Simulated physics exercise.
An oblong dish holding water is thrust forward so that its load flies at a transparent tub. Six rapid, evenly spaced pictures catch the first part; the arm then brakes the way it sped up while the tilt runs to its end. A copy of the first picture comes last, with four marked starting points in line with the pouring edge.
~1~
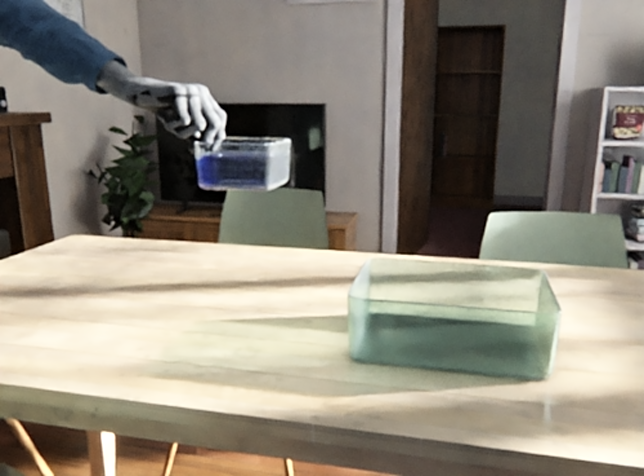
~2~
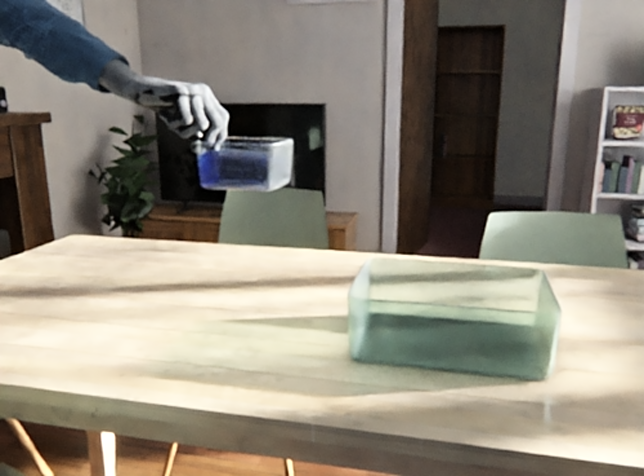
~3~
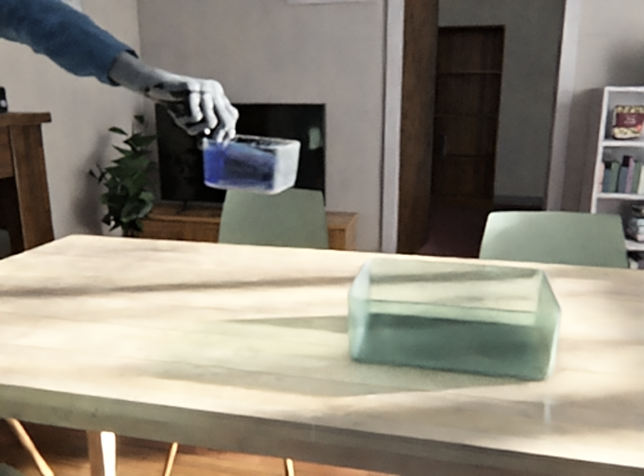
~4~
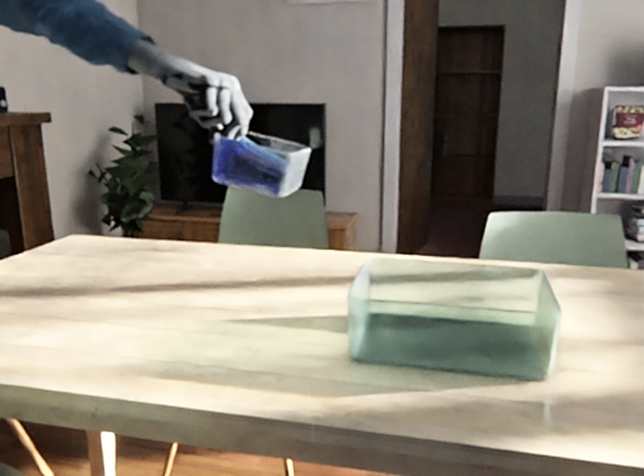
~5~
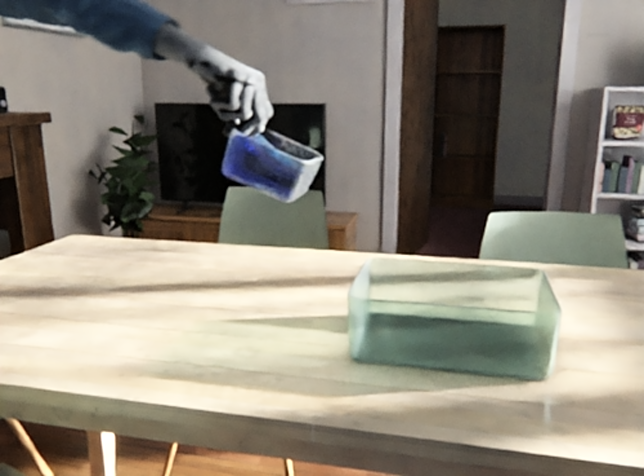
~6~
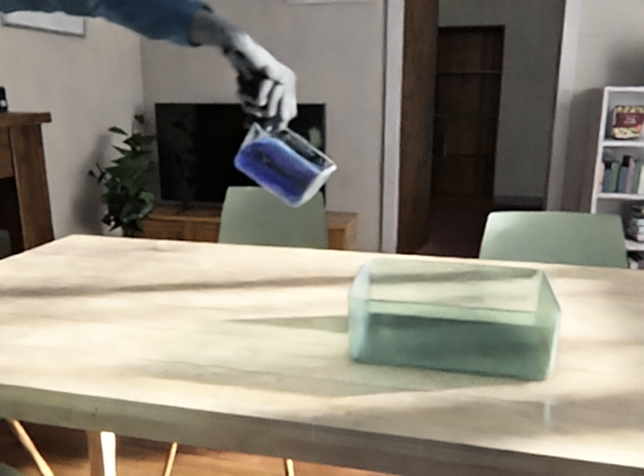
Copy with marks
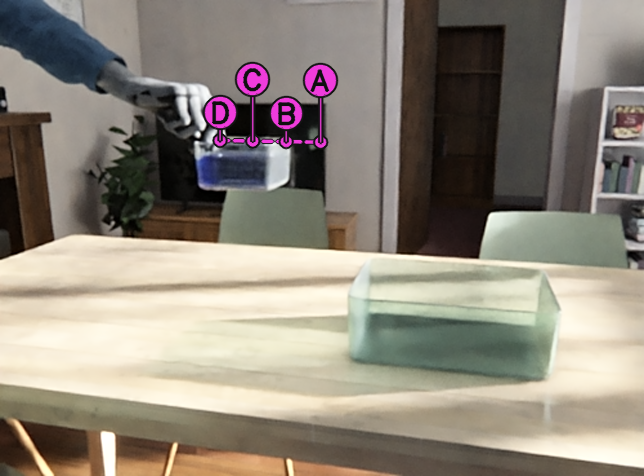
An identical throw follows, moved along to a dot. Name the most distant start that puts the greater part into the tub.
It is D.
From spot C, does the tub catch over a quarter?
Yes, it does.
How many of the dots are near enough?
All of the four.
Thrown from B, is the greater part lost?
No, not at all.
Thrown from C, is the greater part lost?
No, not at all.
On the marked copy, A at (320, 142); B at (286, 141); C at (252, 141); D at (220, 140).
Choosing A, about 91 % lands in the tub, 5 % falls short and 4 % goes beside or beyond.
Choosing B, about 83 % lands in the tub, 3 % falls short and 13 % goes beside or beyond.
Choosing C, about 84 % lands in the tub, 7 % falls short and 9 % goes beside or beyond.
Choosing D, about 73 % lands in the tub, 21 % falls short and 6 % goes beside or beyond.
